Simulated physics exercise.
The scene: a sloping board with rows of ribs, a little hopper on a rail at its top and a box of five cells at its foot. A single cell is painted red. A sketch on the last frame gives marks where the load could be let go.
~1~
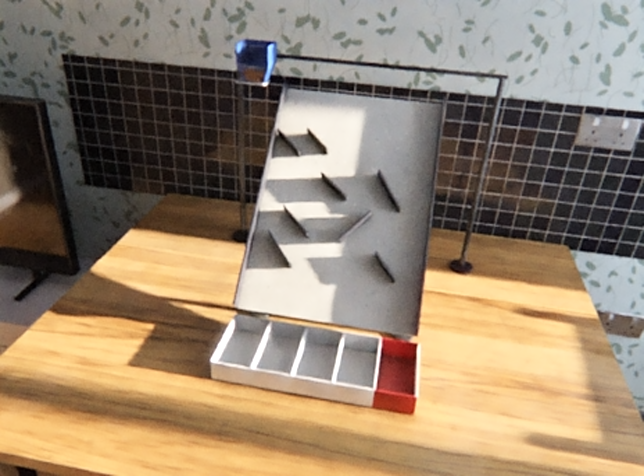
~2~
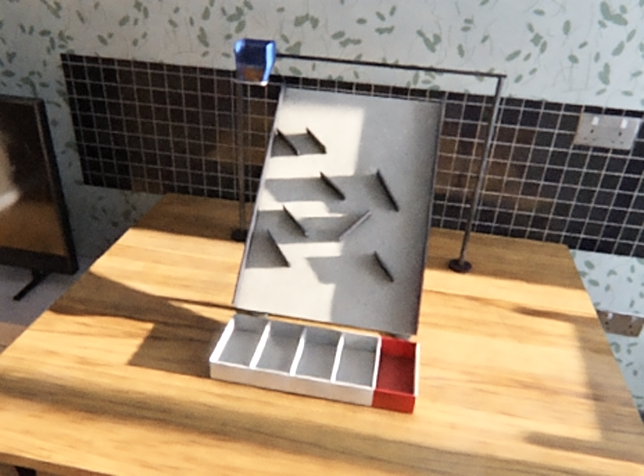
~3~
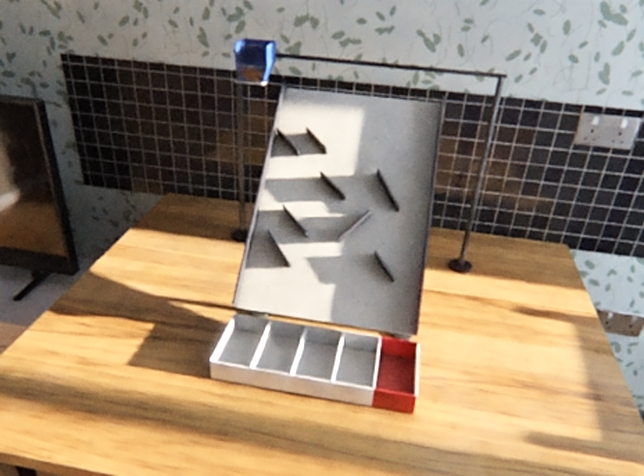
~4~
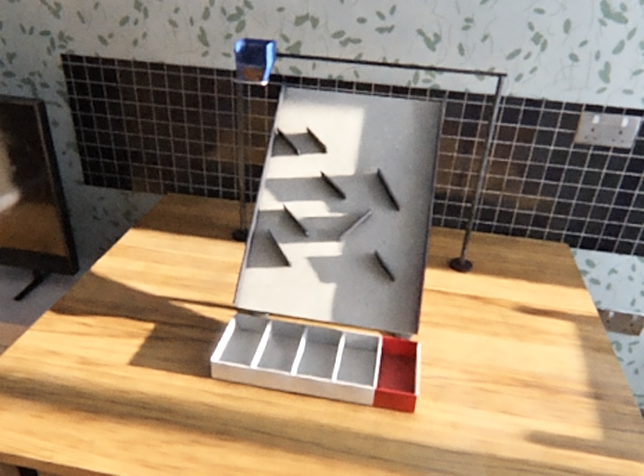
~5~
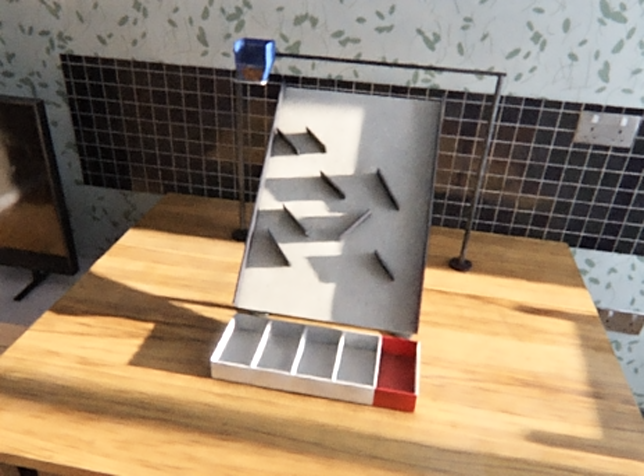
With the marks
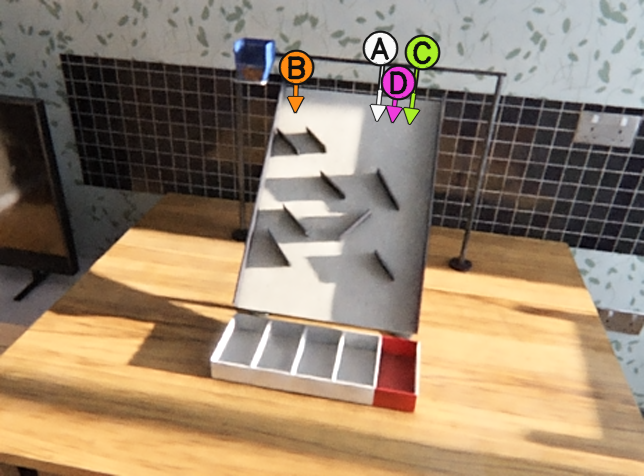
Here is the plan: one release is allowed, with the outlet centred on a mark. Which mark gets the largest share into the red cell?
Go for C.
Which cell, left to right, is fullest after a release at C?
The fifth from the left.
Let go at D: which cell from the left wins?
The fifth.
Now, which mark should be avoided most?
That is mark B.
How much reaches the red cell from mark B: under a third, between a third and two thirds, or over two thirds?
Under a third.
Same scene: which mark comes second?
That is mark D.
On the marked copy, mark A meets the board at (377, 115); mark B meets the board at (295, 106); mark C meets the board at (410, 118); mark D meets the board at (393, 116).
With A, about a third in the red cell, about two thirds in other cells.
With B, none in the red cell, nearly all in other cells, a small part held on the board.
With C, nearly all in the red cell, a small part in other cells.
With D, about two thirds in the red cell, about a third in other cells.
